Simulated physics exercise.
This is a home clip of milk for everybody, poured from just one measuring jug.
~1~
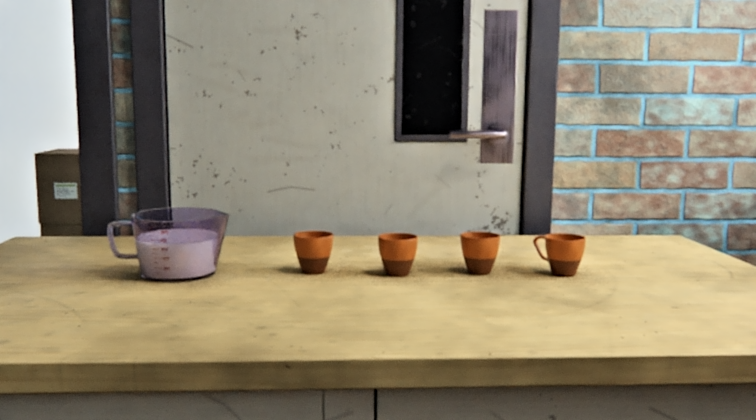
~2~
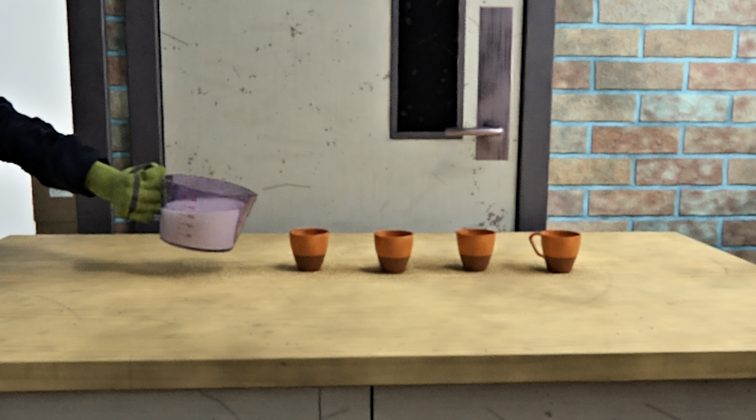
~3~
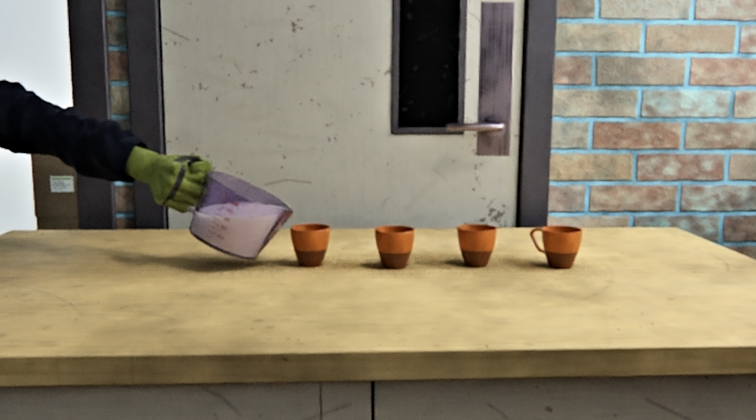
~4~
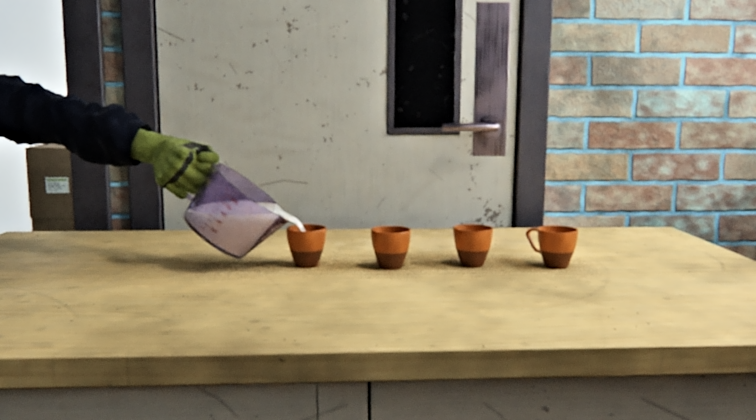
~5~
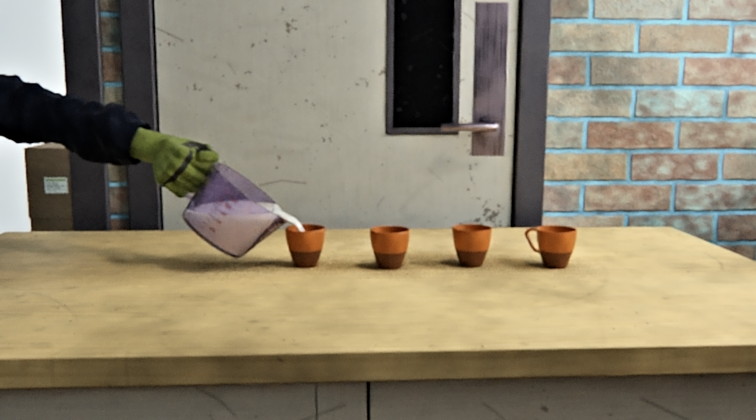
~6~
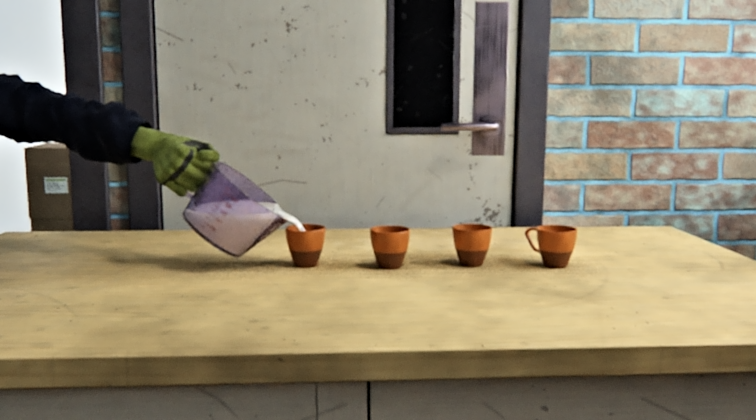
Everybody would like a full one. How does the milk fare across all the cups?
It will be sufficient, I'd bet.
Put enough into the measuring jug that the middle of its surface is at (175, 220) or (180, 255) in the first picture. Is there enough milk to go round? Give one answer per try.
Sufficient; insufficient.
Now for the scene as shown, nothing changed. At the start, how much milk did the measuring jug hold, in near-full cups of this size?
It comes to roughly 5.5.
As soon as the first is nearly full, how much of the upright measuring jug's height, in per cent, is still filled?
It stands at around 50 per cent of its height.
Shortly, the first is about three quarters full.
Then, the first is done and the measuring jug has about three quarters of its load.
At the finish, all four are full and about a quarter of the milk is over.
